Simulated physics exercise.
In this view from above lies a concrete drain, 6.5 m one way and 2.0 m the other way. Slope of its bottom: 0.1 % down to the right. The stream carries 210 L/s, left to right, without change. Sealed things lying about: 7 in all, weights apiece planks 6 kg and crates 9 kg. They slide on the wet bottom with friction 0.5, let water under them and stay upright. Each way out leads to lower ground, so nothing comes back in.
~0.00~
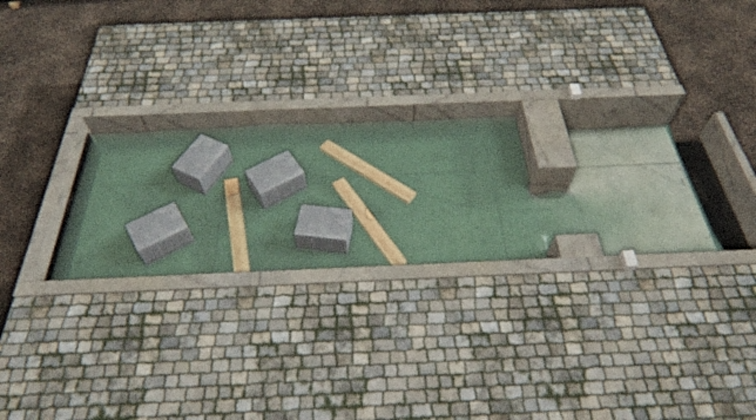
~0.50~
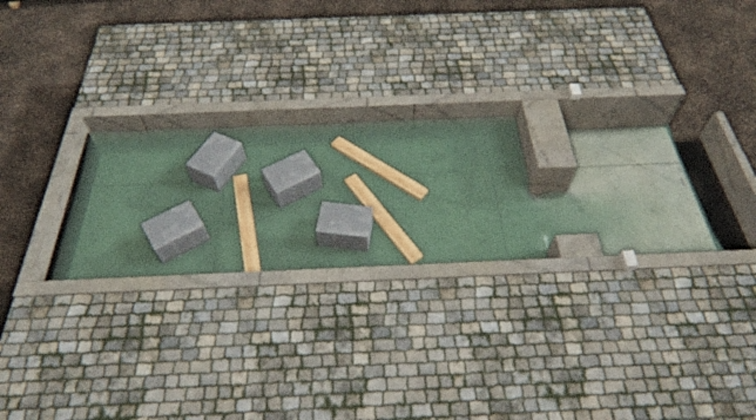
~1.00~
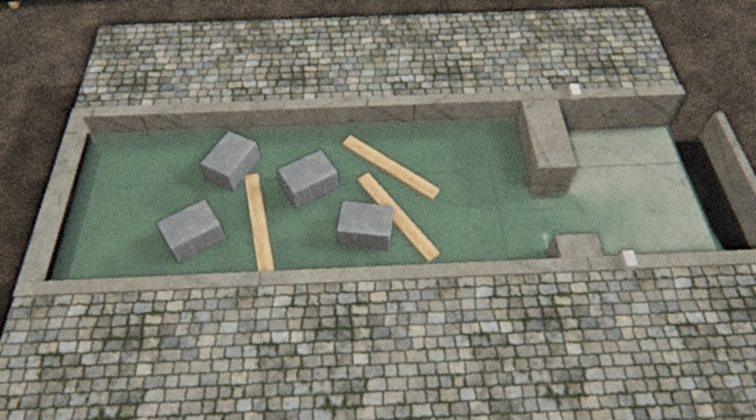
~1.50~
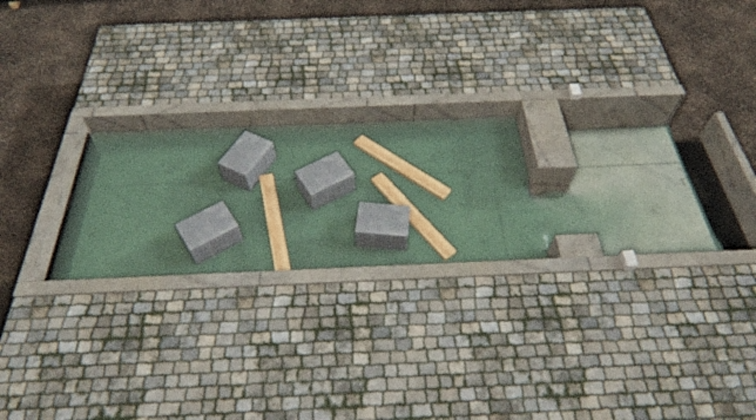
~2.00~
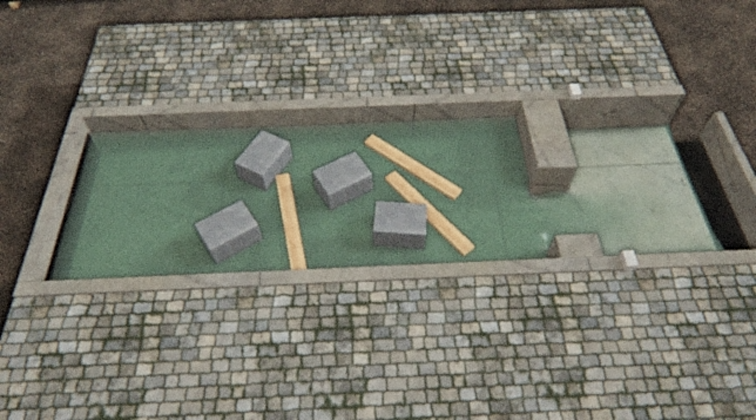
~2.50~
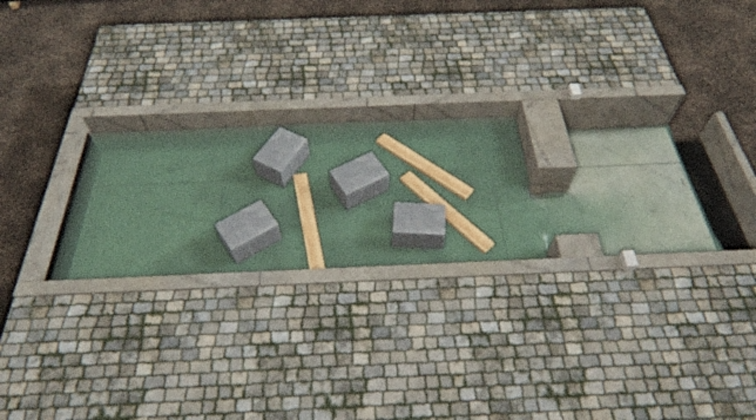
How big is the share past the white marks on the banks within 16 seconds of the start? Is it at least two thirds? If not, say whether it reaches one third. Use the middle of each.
No, but it reaches one third.
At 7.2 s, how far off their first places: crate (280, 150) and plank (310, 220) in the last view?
The shifts read 250 cm and 250 cm, in that sequence.
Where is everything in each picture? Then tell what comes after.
The first picture shows a crate at (323, 222) floats; a crate at (156, 226), afloat; about 3130 L in view; 0 of 7 have shifted.
The second picture shows a crate at (344, 219), afloat, 20 cm from its start; a crate at (172, 224), afloat, 16 cm from its start; about 3140 L in view; 7 of 7 have shifted.
The third picture shows a crate at (365, 218), afloat, 41 cm from its start; a crate at (188, 224) floats, 31 cm from its start; 30 cm deep round most things; 7 of 7 have shifted.
The fourth picture shows a crate at (383, 219) floats, 57 cm from its start; a crate at (207, 225) floats, 49 cm from its start; 30 cm deep round most things; 7 of 7 have shifted.
The fifth picture shows a crate at (400, 218), afloat, 74 cm from its start; a crate at (226, 224), afloat, 67 cm from its start; about 3160 L in view; 7 of 7 have shifted.
The sixth picture shows a crate at (419, 218) floats, 92 cm from its start; a crate at (246, 224) floats, 87 cm from its start; 30 cm deep round most things; 7 of 7 have shifted.
After 3.5 s 0 of 7 are over the mark; 7 afloat.
After 7.2 s 4 of 7 are over the mark; 4 afloat.
After 12.0 s 4 of 7 are over the mark; 3 afloat.
After 16.0 s 4 of 7 are over the mark; 3 afloat.
